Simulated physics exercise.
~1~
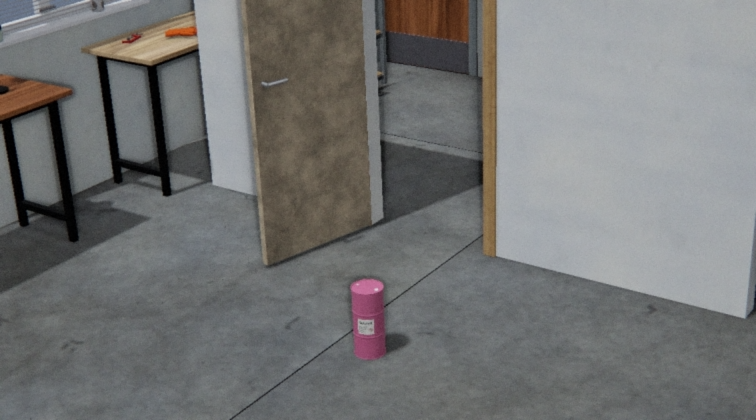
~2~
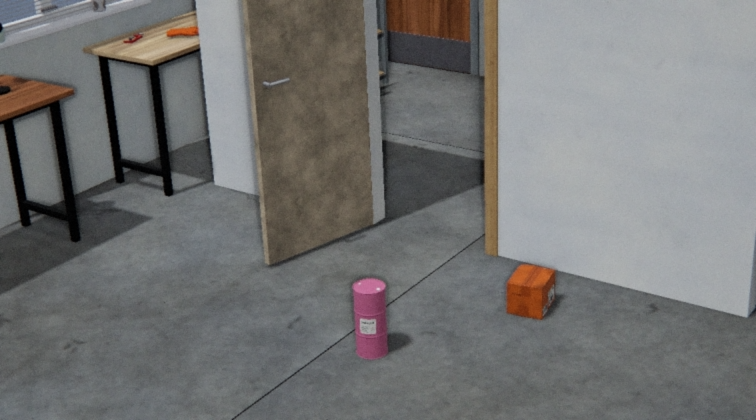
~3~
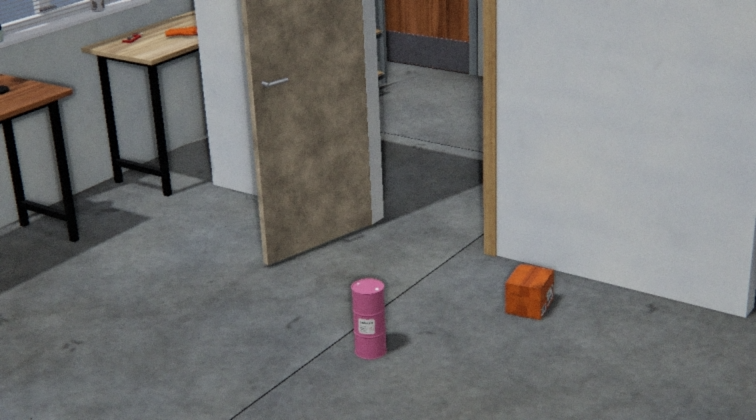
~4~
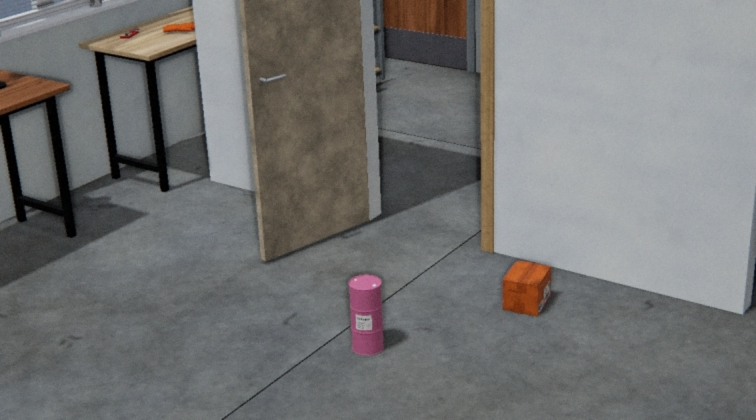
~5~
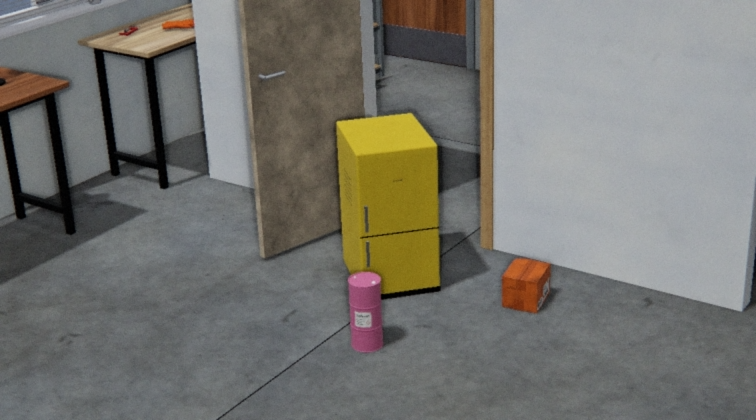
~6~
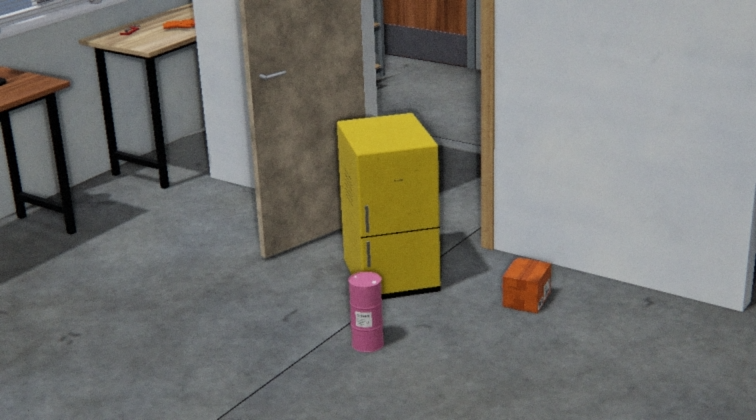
A door stands open near a pink canister as an orange parcel, then a yellow appliance appear.
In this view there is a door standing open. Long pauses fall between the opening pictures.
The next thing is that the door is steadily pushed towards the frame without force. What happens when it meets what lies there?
It gets stuck.
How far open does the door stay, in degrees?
Close to 70 degrees, I'd say.
Then, 0.60 s on from there, door 93° open.
Then, 0.90 s on from there, door 80° open.
In the end, door 70° open; all 3 unmoved. At the end, from the last picture's camera, yellow appliance near (389, 206).
